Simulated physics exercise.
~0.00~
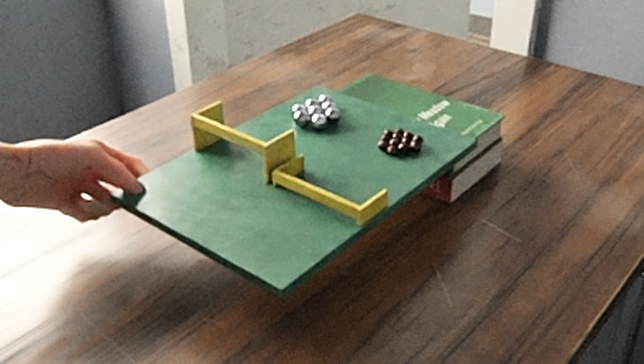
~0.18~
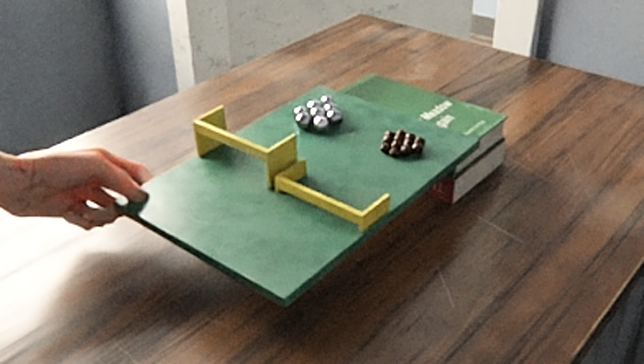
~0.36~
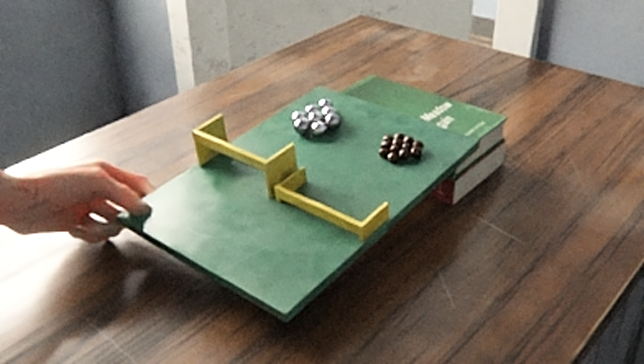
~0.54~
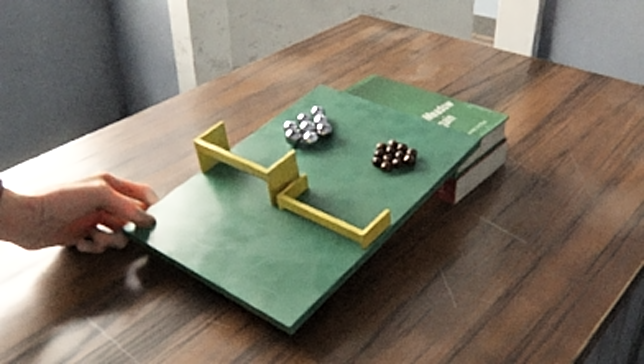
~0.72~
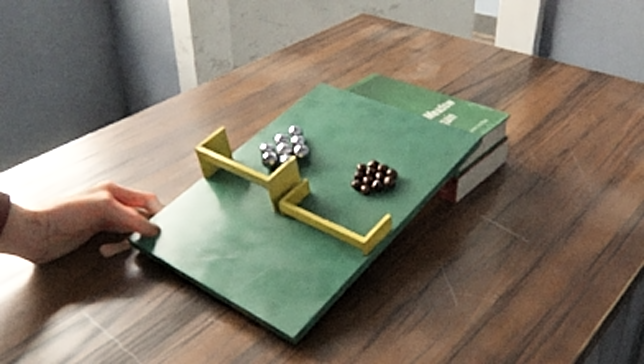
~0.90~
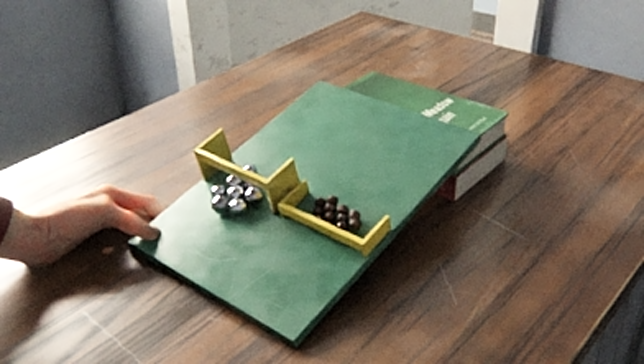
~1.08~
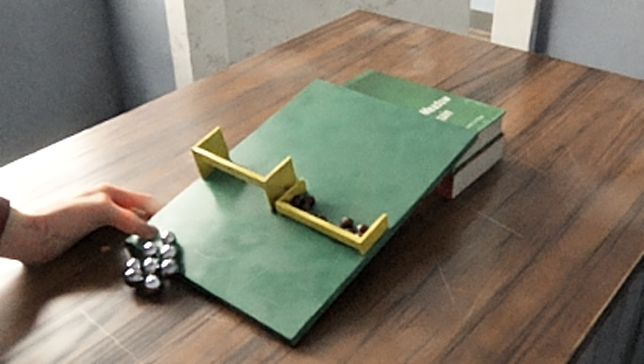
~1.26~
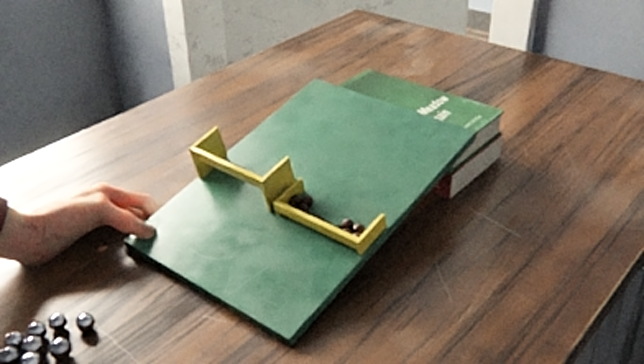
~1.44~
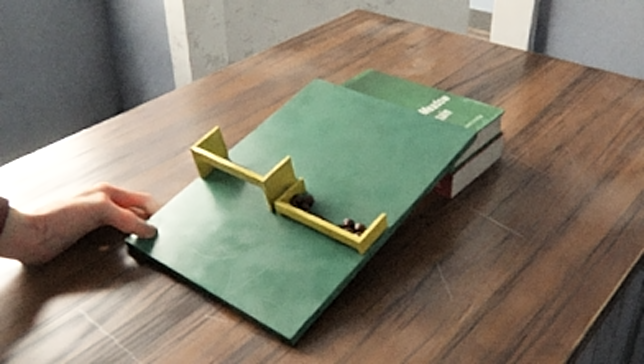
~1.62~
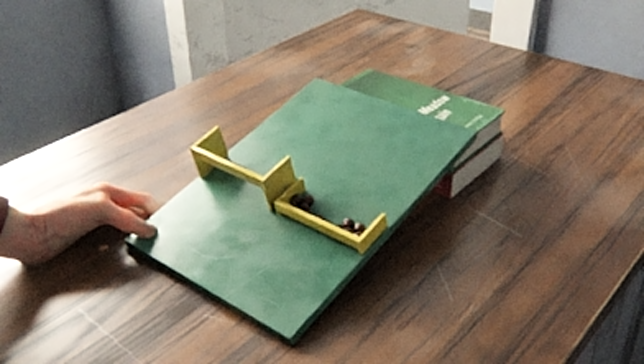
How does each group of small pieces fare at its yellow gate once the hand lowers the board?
The brown pieces in front are held behind their gate, while the silver pieces at the back slip through the slot under theirs and slide off the board.
